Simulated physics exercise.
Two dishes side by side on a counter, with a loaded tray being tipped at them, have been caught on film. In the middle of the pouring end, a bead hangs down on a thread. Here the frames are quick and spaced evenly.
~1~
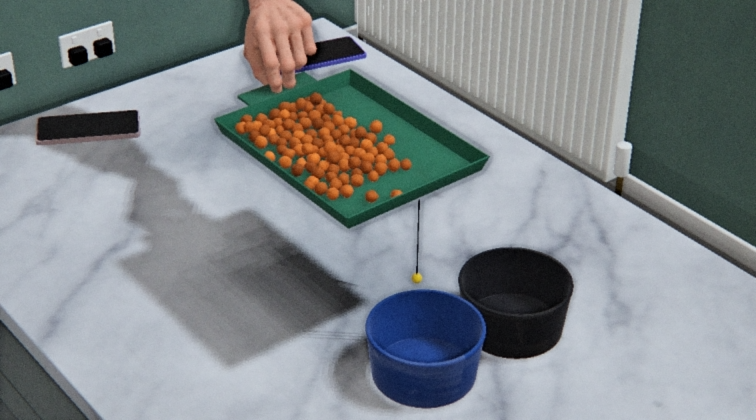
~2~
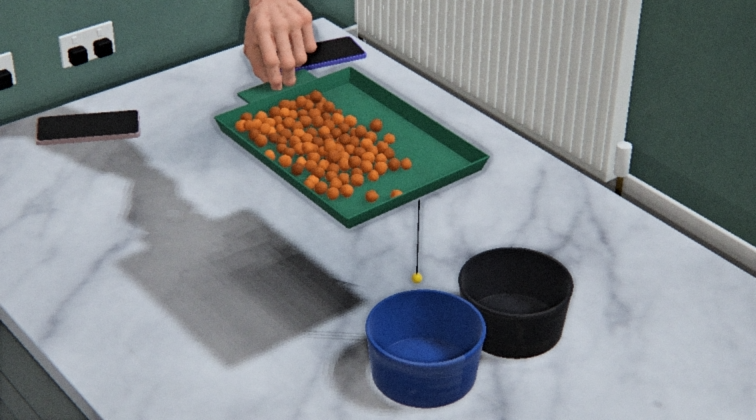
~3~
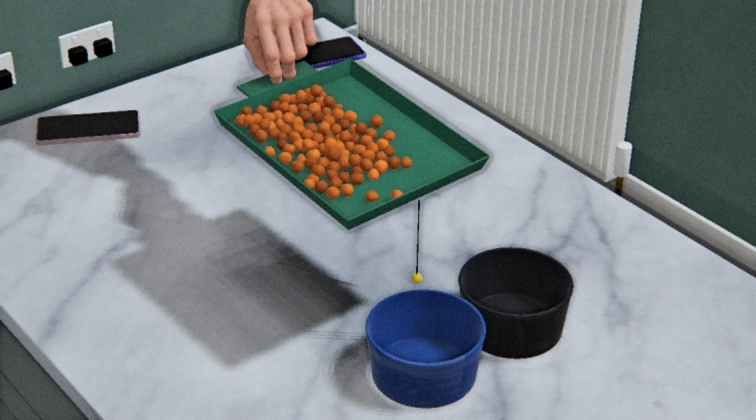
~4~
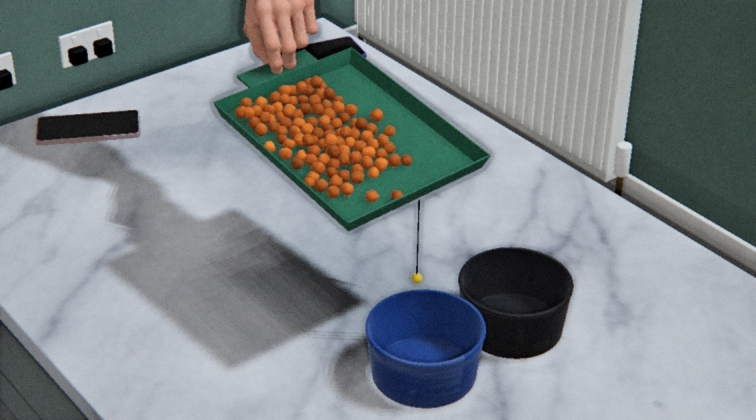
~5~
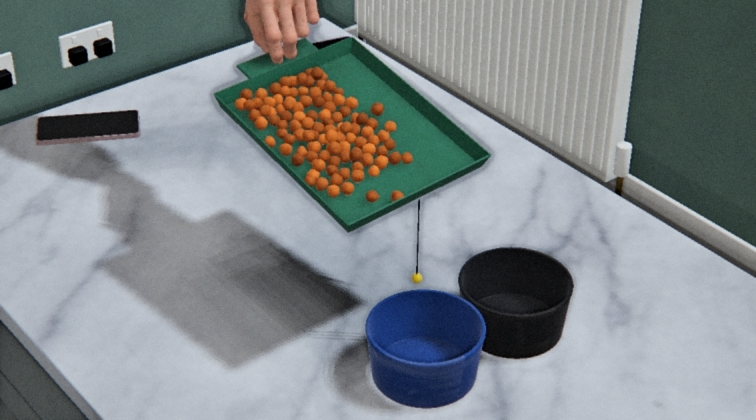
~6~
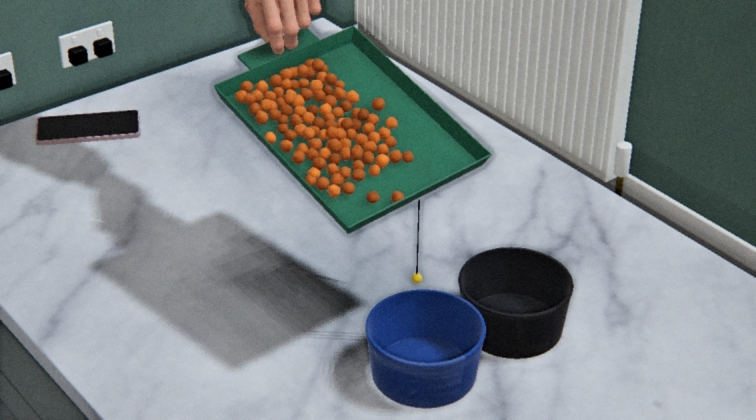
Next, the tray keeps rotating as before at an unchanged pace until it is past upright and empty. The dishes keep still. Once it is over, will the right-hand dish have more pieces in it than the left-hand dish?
Oh, the winner here is the left dish, by the look of it.
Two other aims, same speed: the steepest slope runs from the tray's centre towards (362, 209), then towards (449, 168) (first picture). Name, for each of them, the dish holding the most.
Results - the dish on the left side first, the dish on the right side second.
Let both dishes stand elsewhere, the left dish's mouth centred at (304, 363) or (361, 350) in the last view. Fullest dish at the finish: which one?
Try 1: The right-side dish; try 2: The left-side dish.
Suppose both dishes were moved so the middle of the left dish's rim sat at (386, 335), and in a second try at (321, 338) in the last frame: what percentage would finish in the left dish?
Roughly 80% the first time and 40% the second time.
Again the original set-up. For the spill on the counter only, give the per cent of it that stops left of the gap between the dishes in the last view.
Roughly 100 in a hundred.
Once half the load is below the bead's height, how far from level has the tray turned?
Around 95° of tilt.
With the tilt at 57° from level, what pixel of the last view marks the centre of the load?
In the last view the centre sits at roughly (366, 165).
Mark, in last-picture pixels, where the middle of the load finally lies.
Close to (405, 376), more or less.
Soon after the last picture, tray tipped steeply; nearly all on the tray; a stray few in the left dish; a stray few in the air.
A little later, tray tipped right over; about a quarter on the tray; about a quarter in the left dish; about a quarter outside both; about a quarter in the air.
Later still, tray tipped past a quarter turn; about two thirds in the left dish; about a third outside both.
At rest, tray tipped past a quarter turn; about two thirds in the left dish; none in the right dish; about a third outside both.
